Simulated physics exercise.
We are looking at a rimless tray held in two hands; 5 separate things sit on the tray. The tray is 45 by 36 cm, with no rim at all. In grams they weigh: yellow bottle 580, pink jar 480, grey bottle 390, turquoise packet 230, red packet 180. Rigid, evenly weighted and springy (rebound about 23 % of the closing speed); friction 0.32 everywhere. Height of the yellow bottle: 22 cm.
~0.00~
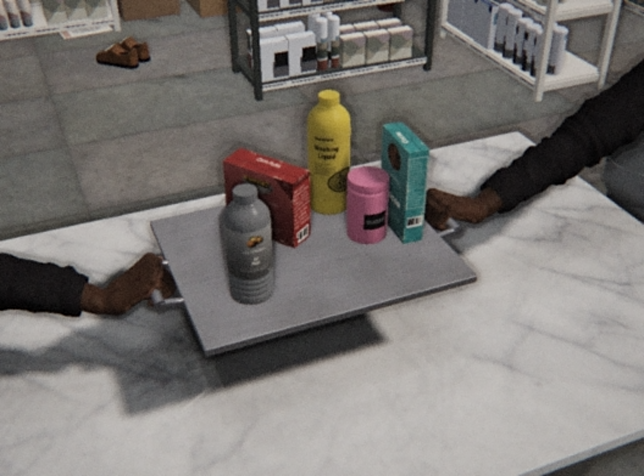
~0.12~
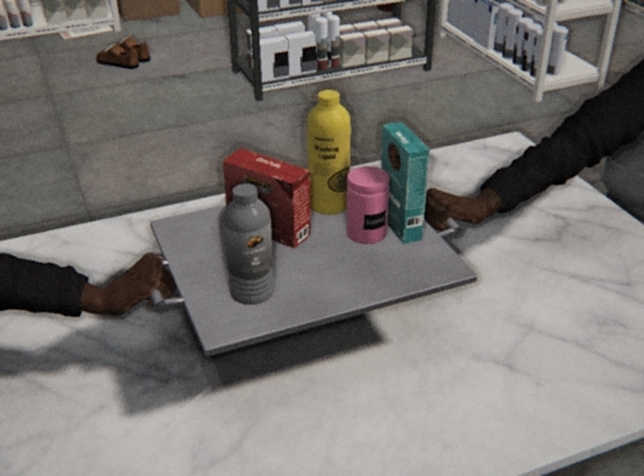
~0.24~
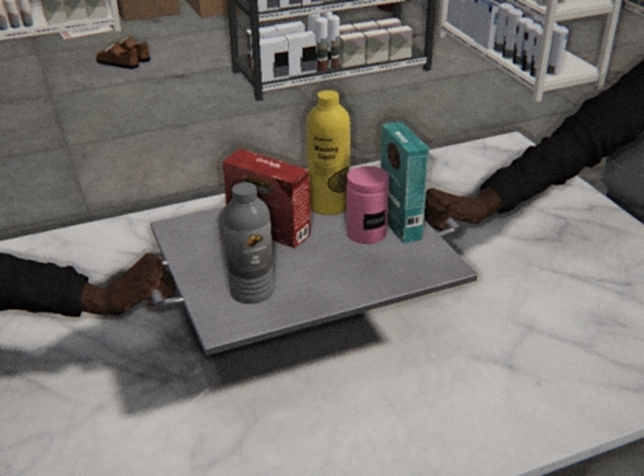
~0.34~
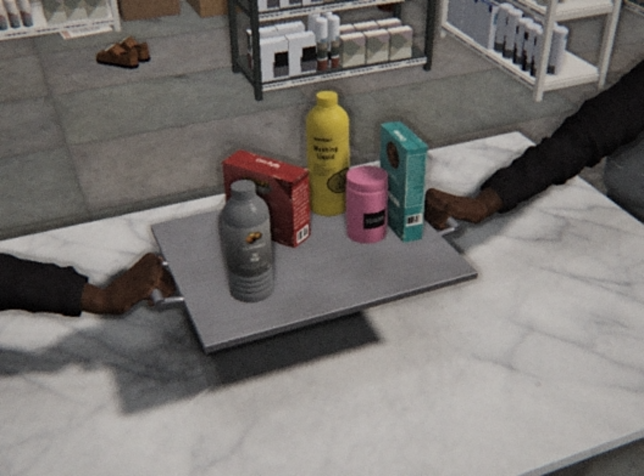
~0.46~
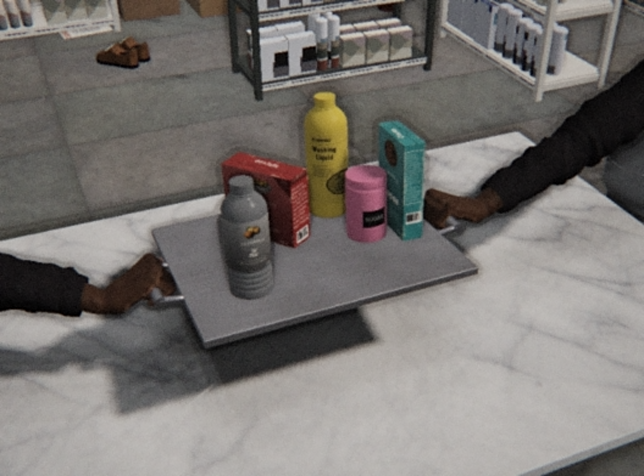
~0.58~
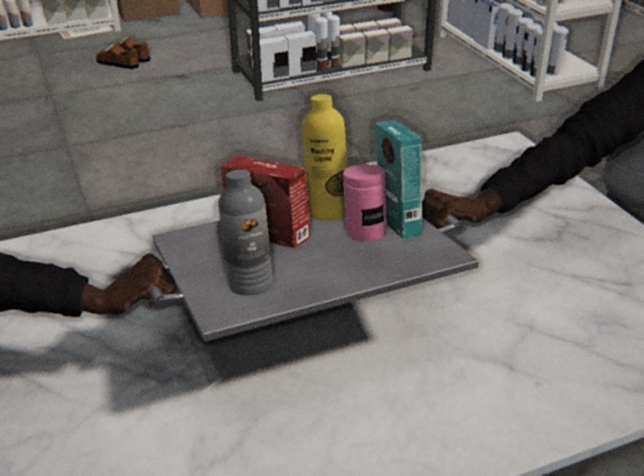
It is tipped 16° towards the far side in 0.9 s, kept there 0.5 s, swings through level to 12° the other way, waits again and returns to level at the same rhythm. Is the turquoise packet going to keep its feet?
The turquoise packet is still upright.
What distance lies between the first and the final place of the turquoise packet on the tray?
About 0 cm.
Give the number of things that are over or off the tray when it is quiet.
In all, 0.
After 1.88 s, tilt 6°, far edge down.
After 2.28 s, tilt 11°, near edge down.
In the end (4.3 s), all 5 under 5 cm from the start. At the end, from the last picture's camera, turquoise packet near (402, 183).
